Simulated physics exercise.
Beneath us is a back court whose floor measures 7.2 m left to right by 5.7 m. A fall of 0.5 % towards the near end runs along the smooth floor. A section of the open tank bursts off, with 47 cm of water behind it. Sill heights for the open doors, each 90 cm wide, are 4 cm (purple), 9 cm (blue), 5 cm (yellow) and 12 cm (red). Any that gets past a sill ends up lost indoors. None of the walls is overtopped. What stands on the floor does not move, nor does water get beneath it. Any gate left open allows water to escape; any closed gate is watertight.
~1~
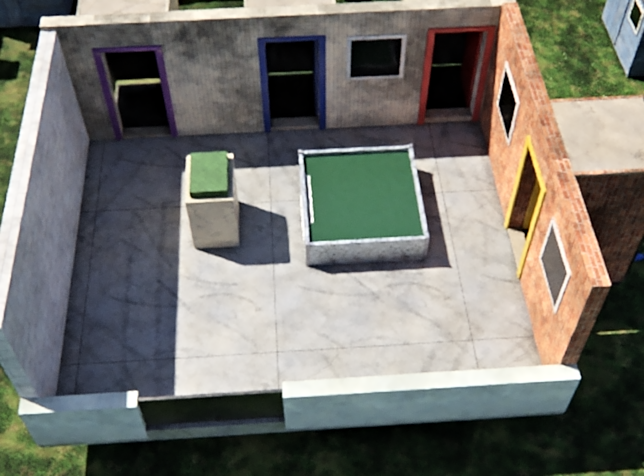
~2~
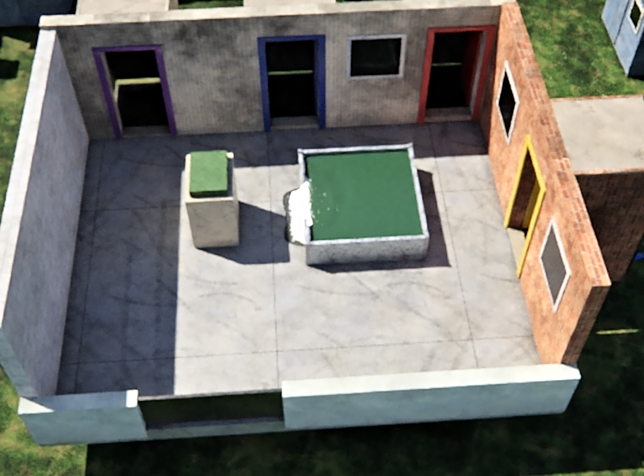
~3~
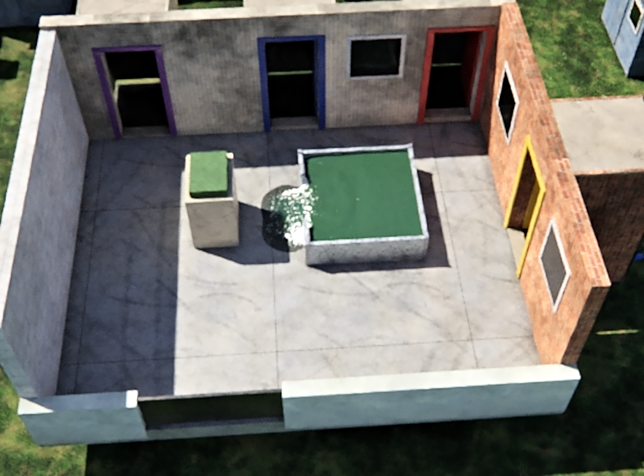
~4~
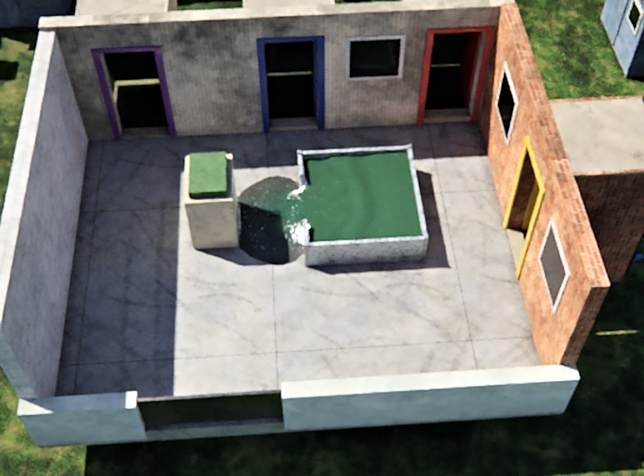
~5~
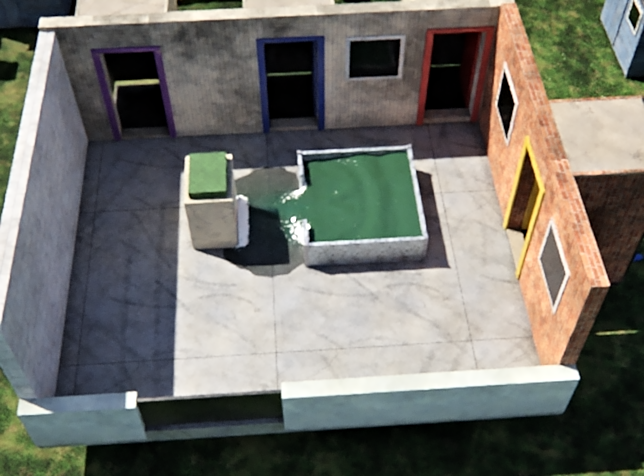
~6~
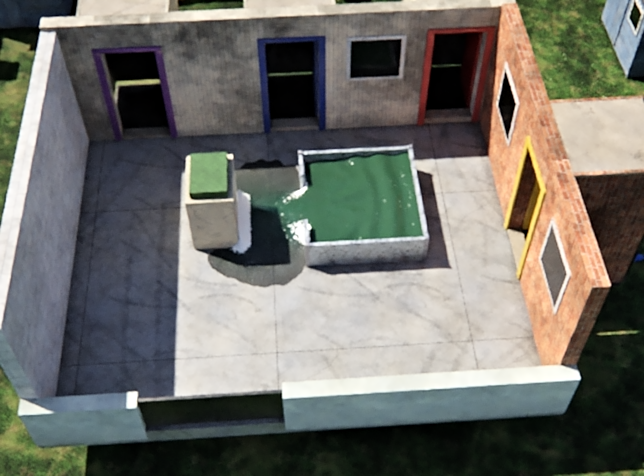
Green water bursting from the left side of an open tank, spreading across a roofless court's floor and around a nearby block.
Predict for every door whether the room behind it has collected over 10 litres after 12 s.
Outcome: At the purple door the inflow will break the limit; at the blue door the inflow will remain within the limit; at the yellow door the inflow will remain within the limit; at the red door the inflow will remain within the limit.
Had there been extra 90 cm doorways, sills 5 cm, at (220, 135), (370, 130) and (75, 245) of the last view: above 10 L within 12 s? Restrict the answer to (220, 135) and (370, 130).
Door 1: Limit broken; door 2: Limit not reached.
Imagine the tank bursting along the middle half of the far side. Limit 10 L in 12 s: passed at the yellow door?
Then yellow does not exceed it.
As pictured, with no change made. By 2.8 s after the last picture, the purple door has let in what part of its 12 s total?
That works out near 35%.
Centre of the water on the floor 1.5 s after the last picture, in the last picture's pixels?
Around (307, 218).
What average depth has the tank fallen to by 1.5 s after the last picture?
The mean depth is around 27 cm.
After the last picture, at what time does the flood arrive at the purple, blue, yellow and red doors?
Door times: Purple 1.1 s / blue 1.4 s / yellow 7.5 s / red 3.6 s.
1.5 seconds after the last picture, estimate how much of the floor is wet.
Around 35 per cent.
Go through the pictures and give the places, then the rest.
The first picture shows still water, 47 cm deep, in the open tank at (361, 196).
In the second picture, water pours out at (306, 211) and has run 0.6 m, to (293, 193); typically 6 cm deep outside, 47 cm at the open tank's back.
In the third picture, water pours out at (306, 212) and has run 0.8 m, to (269, 197); typically 8 cm deep outside, 47 cm at the open tank's back.
In the fourth picture, water pours out at (305, 213) and has run 1.2 m, to (241, 202); typically 6 cm deep outside, 47 cm at the open tank's back.
In the fifth picture, the front is at a hidden place, 1.5 m from the gap at (305, 213); 1.9 m2 of floor is under water; 47 cm left at the back of the open tank.
In the sixth picture, the front is at a hidden place, 1.8 m from the gap at (306, 212); 2.3 m2 of floor is under water; 42 cm left at the back of the open tank.
Then, 0.7 s after the last picture water covers 15 % of the floor and is deepest (35 cm) near (249, 226); purple door not reached, blue door not reached, yellow door not reached, red door not reached.
Then, 1.5 s after the last picture water covers 35 % of the floor and is deepest (30 cm) near (249, 226); purple door 8 cm at the sill, 1 L in, blue door 4 cm at the sill, 0 L in, yellow door not reached, red door not reached.
Then, 2.8 s after the last picture water covers 50 % of the floor and is deepest (20 cm) near (249, 226); purple door 6 cm at the sill, 10 L in, blue door 8 cm at the sill, 0 L in, yellow door not reached, red door not reached.
Then, 6.3 s after the last picture water covers 80 % of the floor and is deepest (12 cm) near (249, 226); purple door 5 cm at the sill, 21 L in, blue door 4 cm at the sill, 1 L in, yellow door not reached, red door 4 cm at the sill, 0 L in.
Then, 11.3 s after the last picture water covers 95 % of the floor and is deepest (9 cm) near (522, 392); purple door 4 cm at the sill, 26 L in, blue door 2 cm at the sill, 1 L in, yellow door 4 cm at the sill, 0 L in, red door 3 cm at the sill, 0 L in.
